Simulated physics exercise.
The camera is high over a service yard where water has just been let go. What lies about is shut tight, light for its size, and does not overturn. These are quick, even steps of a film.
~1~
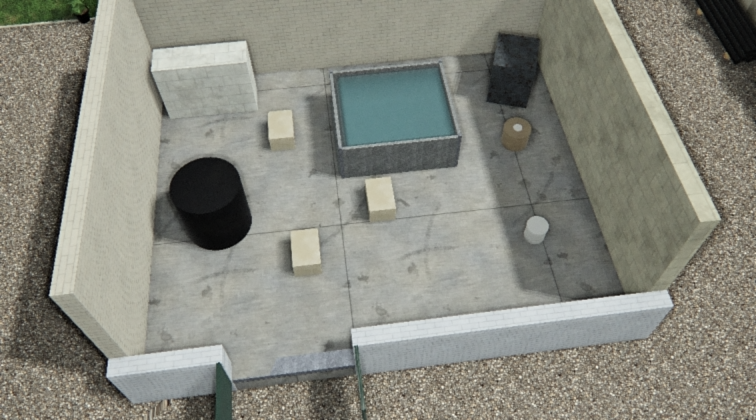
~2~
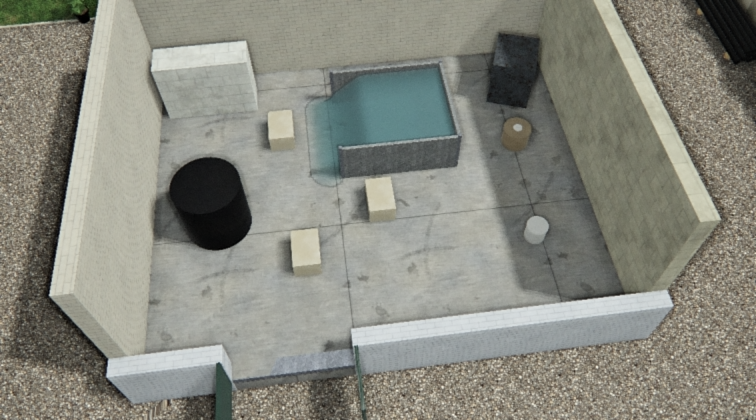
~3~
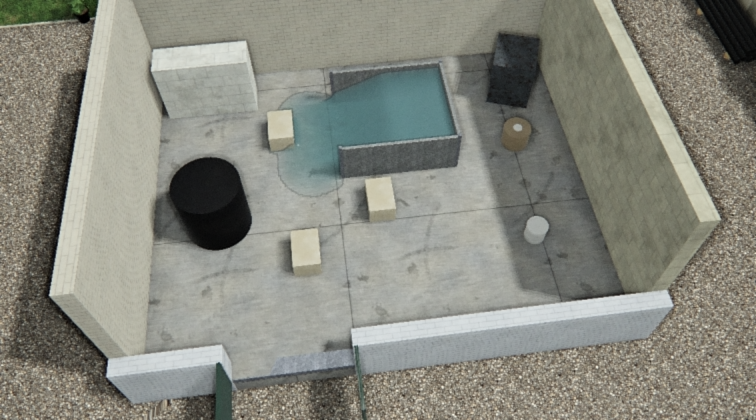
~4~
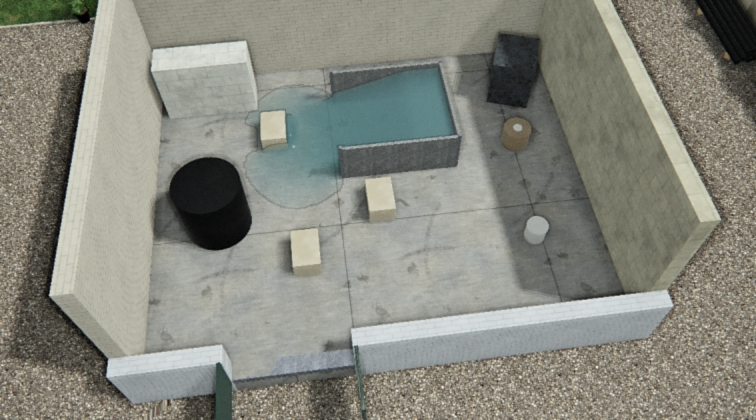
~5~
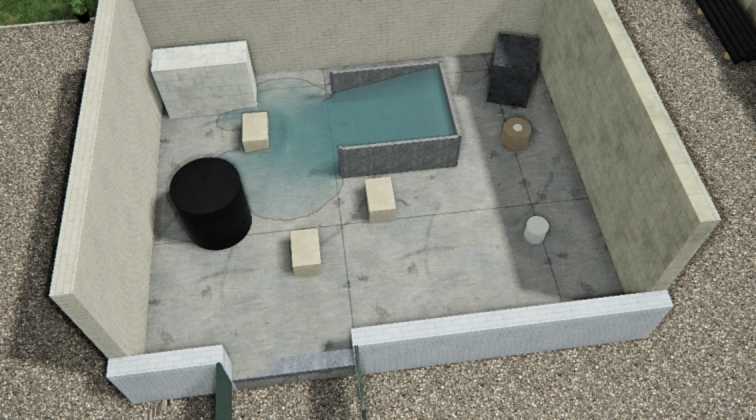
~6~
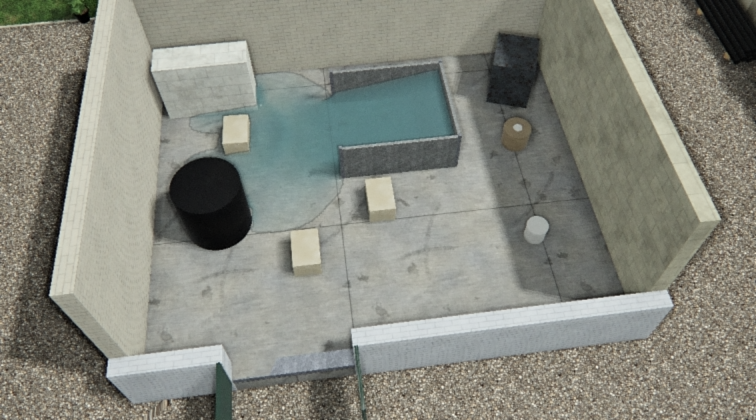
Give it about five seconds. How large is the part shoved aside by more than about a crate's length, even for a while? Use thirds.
It is under a third.
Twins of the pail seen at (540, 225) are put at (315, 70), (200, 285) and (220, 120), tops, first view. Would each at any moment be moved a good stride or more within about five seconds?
As listed: Shifted that much, that far or more, yes.
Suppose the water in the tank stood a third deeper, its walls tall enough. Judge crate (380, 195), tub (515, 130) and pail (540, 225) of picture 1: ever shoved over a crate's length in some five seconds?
In turn: Under that, less than that, not that far.
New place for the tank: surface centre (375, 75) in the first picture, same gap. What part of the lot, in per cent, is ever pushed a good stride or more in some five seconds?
Near 20 in a hundred.
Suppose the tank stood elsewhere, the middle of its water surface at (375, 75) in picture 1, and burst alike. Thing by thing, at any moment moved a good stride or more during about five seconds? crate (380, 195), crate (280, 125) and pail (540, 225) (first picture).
One after the other: Never so far, yes, less than that.
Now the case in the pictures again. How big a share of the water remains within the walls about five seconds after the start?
Some 92 per cent.
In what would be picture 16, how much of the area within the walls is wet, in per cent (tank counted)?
Near 45 in a hundred.
A moment on, 1 of 5 are well off their spots; 0 afloat.
Next, 1 of 5 are well off their spots; 1 afloat.
Later, 1 of 5 are well off their spots; 1 afloat.
In the end, 1 of 5 are well off their spots, and 1 have been at some point; 1 afloat.
